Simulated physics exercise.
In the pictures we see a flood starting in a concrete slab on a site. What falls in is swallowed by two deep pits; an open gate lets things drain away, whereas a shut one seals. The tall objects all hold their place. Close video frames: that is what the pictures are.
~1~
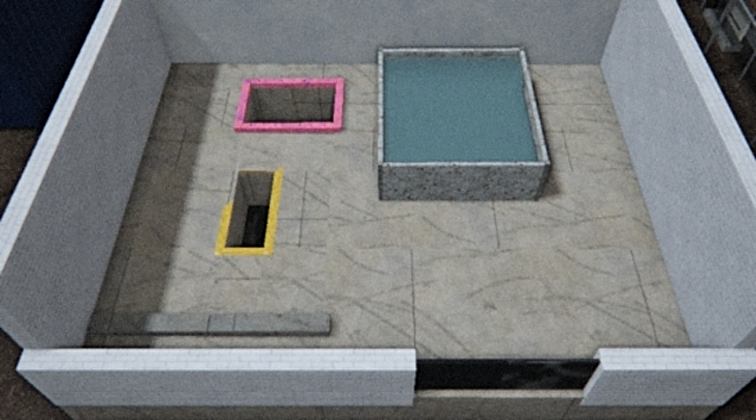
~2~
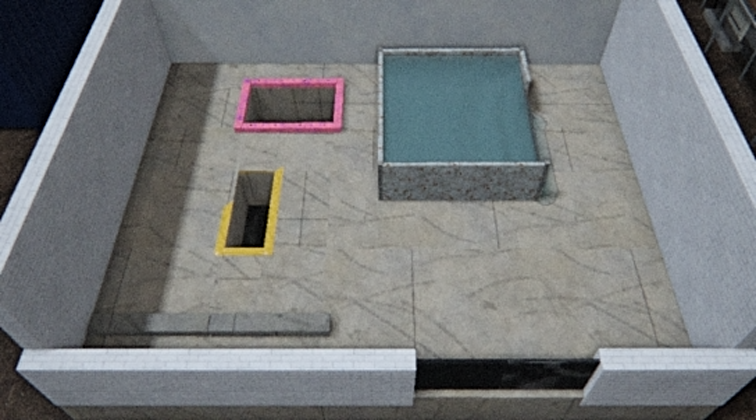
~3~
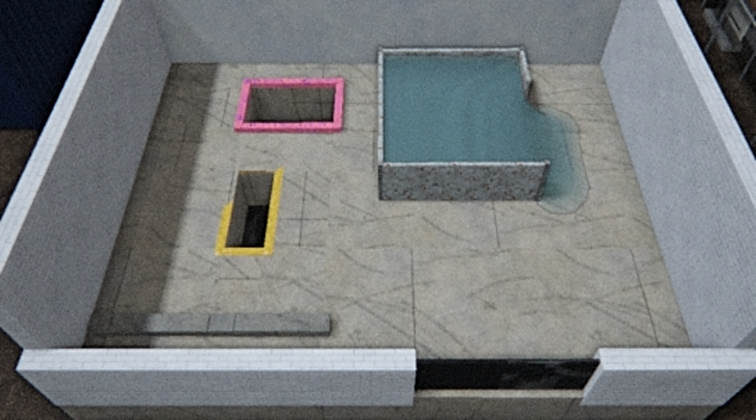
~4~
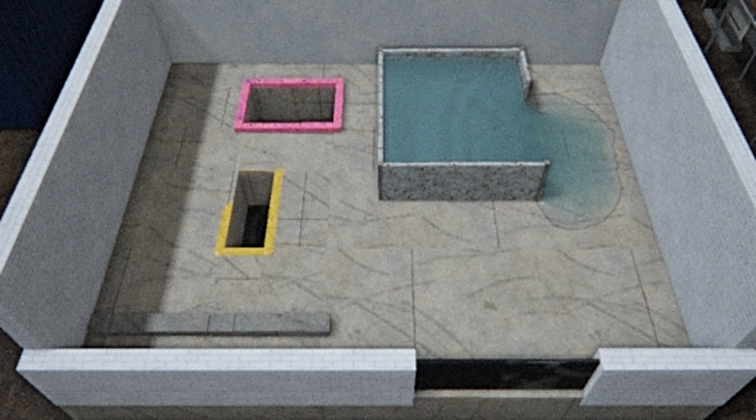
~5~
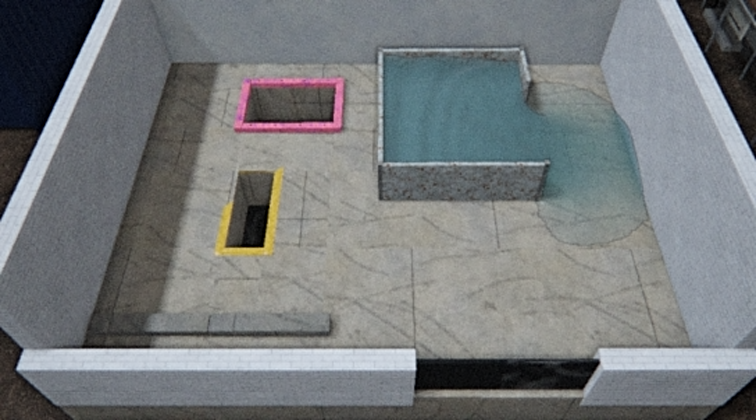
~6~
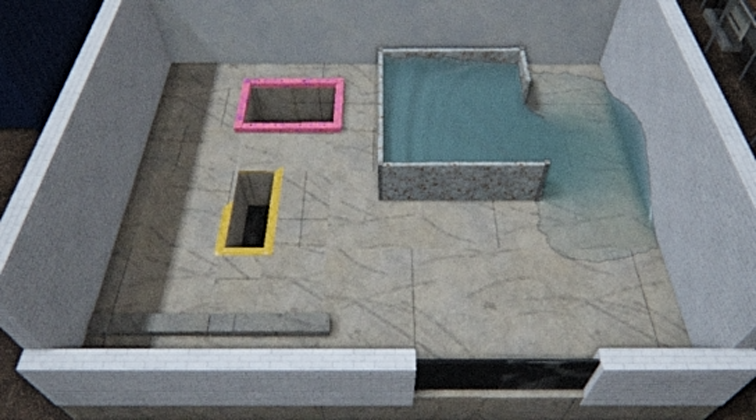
Blue-green water pours through a gap in the tank's right side and spreads across the floor.
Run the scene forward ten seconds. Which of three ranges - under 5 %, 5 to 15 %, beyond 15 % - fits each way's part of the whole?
For the gate, under 5 %; for the yellow pit, beyond 15 %; for the pink pit, under 5 %.
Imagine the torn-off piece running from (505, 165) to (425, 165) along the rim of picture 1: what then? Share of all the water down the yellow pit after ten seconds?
Share recorded - yellow: 6 %.
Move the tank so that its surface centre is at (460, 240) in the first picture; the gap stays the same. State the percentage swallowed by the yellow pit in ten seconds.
Within ten seconds the yellow pit takes 6 percent of the total.
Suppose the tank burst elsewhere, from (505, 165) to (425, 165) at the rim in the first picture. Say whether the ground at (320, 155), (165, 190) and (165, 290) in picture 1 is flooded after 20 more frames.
Unsoaked, then unsoaked, then soaked.
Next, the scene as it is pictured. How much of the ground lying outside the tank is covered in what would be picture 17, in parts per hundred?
It comes out near 25 percent.
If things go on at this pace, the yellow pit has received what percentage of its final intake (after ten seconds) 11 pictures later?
I make it 0 per cent.
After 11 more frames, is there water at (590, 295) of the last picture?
Looking at that place, I'd say inundated.
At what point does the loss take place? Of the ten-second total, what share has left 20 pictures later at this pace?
It works out at roughly 0 per cent.
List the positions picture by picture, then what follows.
The first frame shows the tank at (456, 106) is whole and still.
In the second frame, the front is at a hidden place, out from the gap at (529, 142).
In the third frame, the front is at (572, 206), out from the gap at (528, 145).
In the fourth frame, the front is at (587, 113), out from the gap at (528, 146).
In the fifth frame, the front is at (644, 210), out from the gap at (528, 146).
In the sixth frame, water pours out at (528, 146) and has run to (654, 241).
A moment on, water covers 15 % of the floor; the gate 0 %, the yellow pit 0 %, the pink pit 0 %.
Next, water covers 25 % of the floor; the gate 0 %, the yellow pit 0 %, the pink pit 0 %.
Then, water covers 45 % of the floor; the gate 0 %, the yellow pit 0 %, the pink pit 0 %.
Later, water covers 90 % of the floor; the gate 0 %, the yellow pit 3 %, the pink pit 1 %.
In the end, water covers 95 % of the floor; the gate 0 %, the yellow pit 18 %, the pink pit 1 %.
